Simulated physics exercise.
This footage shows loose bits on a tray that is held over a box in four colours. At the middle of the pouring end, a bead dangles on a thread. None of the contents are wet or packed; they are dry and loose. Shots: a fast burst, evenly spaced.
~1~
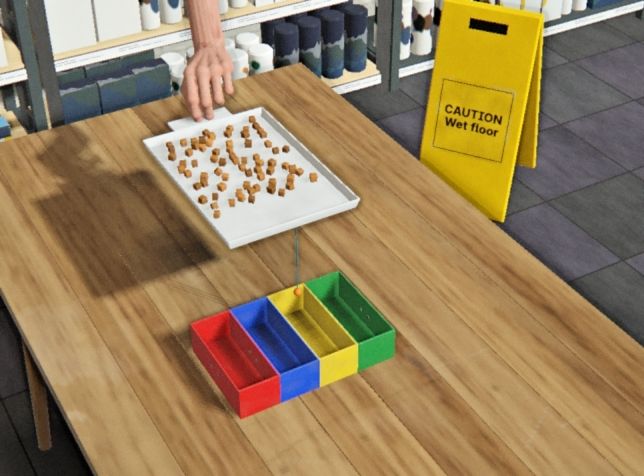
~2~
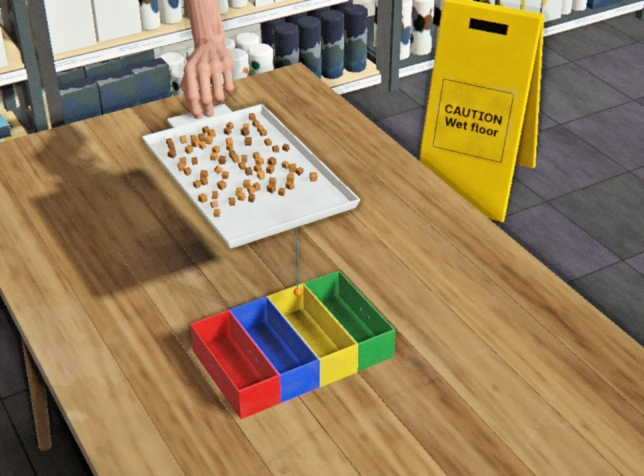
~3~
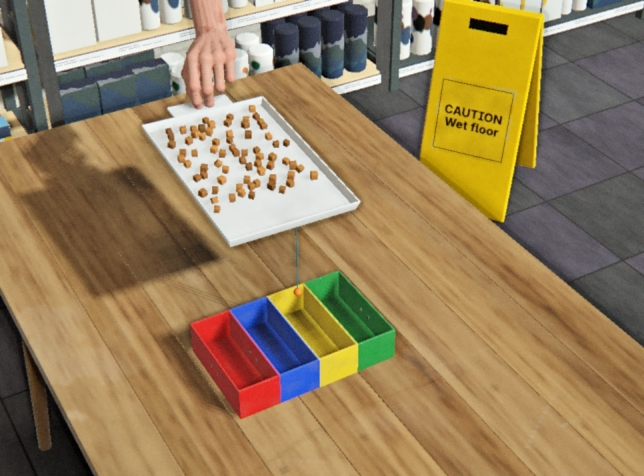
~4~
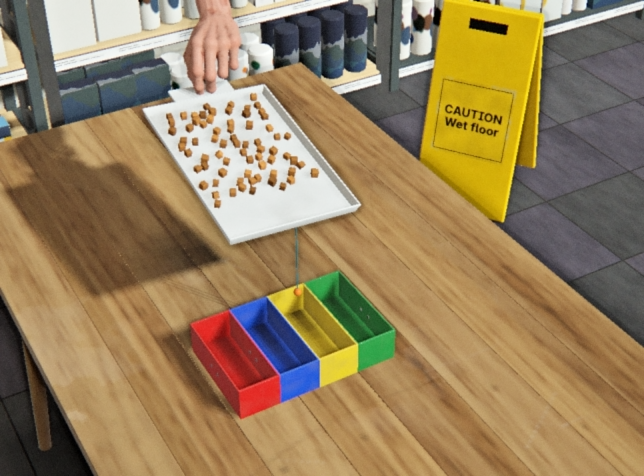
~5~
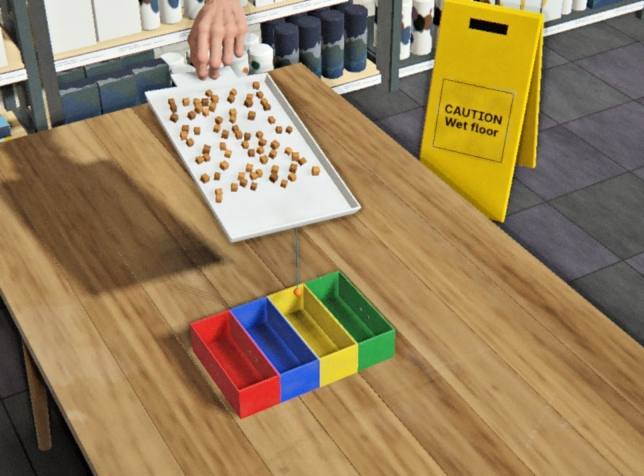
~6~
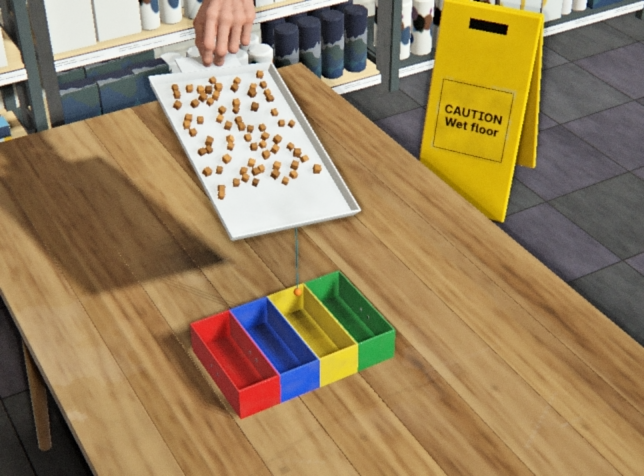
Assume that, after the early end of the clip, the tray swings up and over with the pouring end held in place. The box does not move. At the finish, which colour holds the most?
Green holds the most.
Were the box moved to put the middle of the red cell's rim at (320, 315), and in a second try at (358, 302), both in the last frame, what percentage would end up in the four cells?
Roughly 90 % and then 90 %.
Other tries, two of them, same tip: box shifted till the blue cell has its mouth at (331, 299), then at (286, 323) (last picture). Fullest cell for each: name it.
Result 1: The yellow cell. Result 2: That green cell.
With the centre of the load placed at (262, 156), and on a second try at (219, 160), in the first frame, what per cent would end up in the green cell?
You'd get near 30 percent first and near 40 percent after that.
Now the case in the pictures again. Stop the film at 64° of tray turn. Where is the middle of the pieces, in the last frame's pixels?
I'd put the middle close to (332, 206).
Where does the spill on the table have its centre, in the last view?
It centres at roughly (411, 322).
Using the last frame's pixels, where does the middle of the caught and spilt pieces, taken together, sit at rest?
Around (363, 326), give or take.
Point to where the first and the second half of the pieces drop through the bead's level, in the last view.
I'd say close to (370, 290) at first and close to (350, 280) later on.
Soon after the last picture, tray tipped steeply; most on the tray; about a quarter falling or outside the box.
A little later, tray tipped past a quarter turn; a small part on the tray; about a third in the green cell; a stray few in the yellow cell; about half falling or outside the box.
Later still, tray tipped past a quarter turn; about half in the green cell; a small part in the yellow cell; about half falling or outside the box.
At rest, tray tipped past a quarter turn; about half in the green cell; a small part in the yellow cell; none in the red cell; none in the blue cell; about half outside the box.
